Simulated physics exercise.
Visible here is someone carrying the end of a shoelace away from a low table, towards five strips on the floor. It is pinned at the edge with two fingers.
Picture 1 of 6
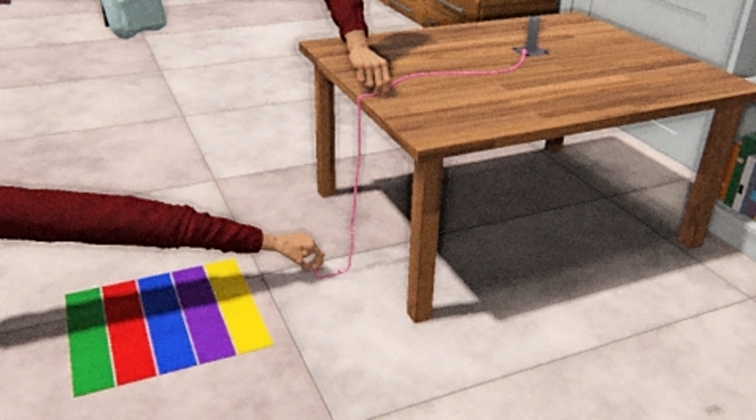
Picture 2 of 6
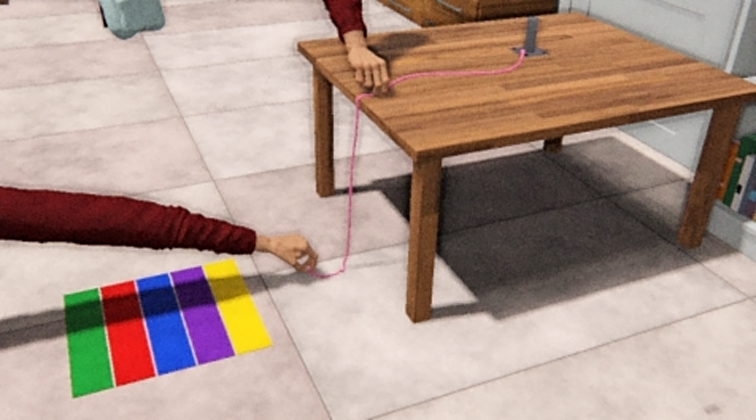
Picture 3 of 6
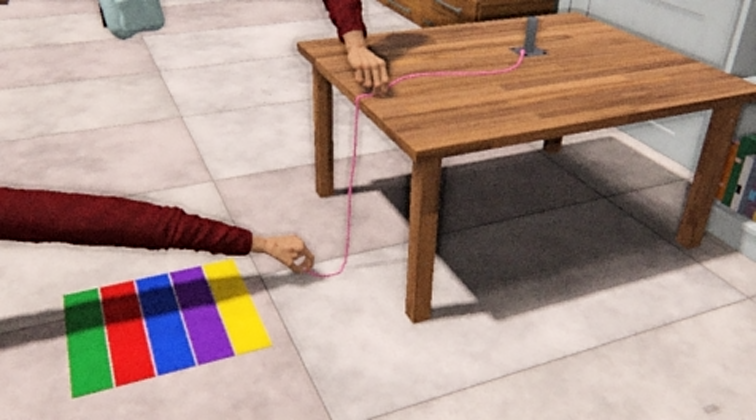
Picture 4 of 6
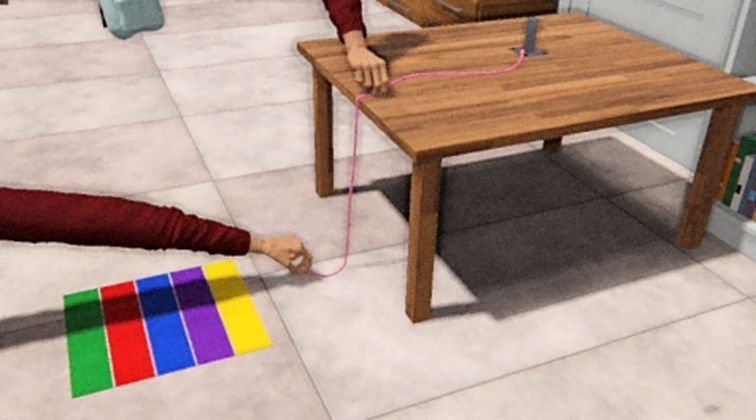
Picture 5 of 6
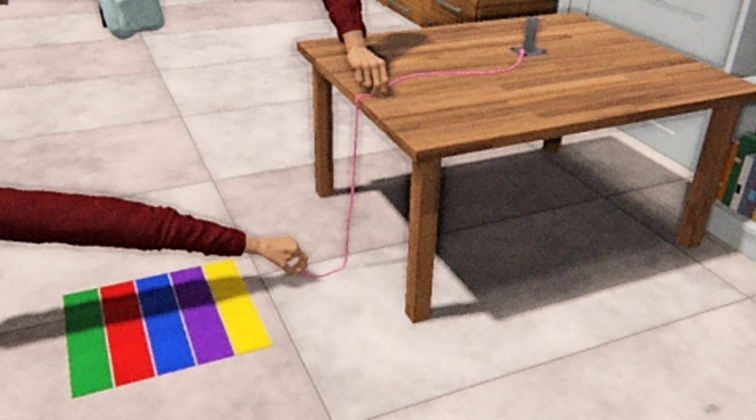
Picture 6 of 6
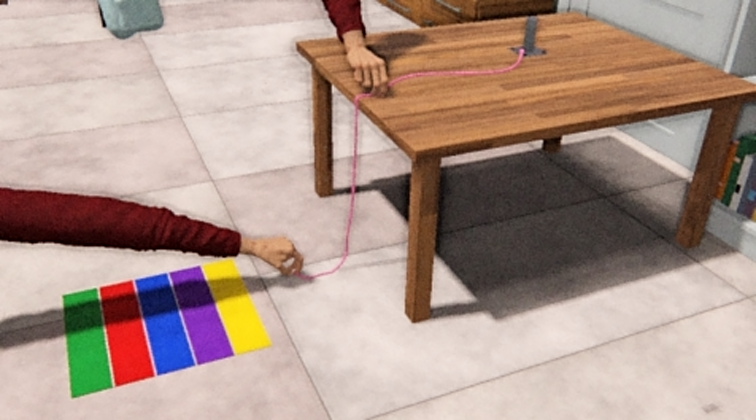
On a tiled floor beside a low wooden table, a hand drawing a pink lace slightly left, another hand pressing it above.
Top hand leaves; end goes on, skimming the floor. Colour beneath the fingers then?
Blue.
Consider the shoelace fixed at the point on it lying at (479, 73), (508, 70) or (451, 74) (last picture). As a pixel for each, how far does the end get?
Result per try (px, approx.): (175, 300); (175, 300); (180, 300).
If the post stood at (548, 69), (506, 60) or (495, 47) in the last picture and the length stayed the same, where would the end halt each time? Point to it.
First close to (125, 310), next close to (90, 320), last close to (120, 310).
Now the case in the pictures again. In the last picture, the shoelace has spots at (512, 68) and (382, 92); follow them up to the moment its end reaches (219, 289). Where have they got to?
(482, 61) and (355, 97), approximately.
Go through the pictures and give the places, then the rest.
The first picture shows end (314, 268); yellow (249, 332); purple (212, 341); blue (173, 351); red (134, 361); green (92, 371).
The second picture shows end (308, 269); shoelace through (520, 62) (467, 74) (400, 80) (357, 114) (350, 189) (347, 252).
The third picture shows end (304, 270).
The fourth picture shows end (303, 270); shoelace through (520, 62) (466, 74) (400, 80) (357, 114) (351, 189) (347, 252).
The fifth picture shows end (298, 271).
The sixth picture shows end (294, 272); shoelace through (519, 62) (466, 74) (399, 80) (356, 114) (353, 189) (346, 252).
Early on, end near (219, 289); over yellow.
Midway, end near (179, 298); over purple.
At the end of the slack, end near (153, 304); over blue. It gets as far as the blue strip.
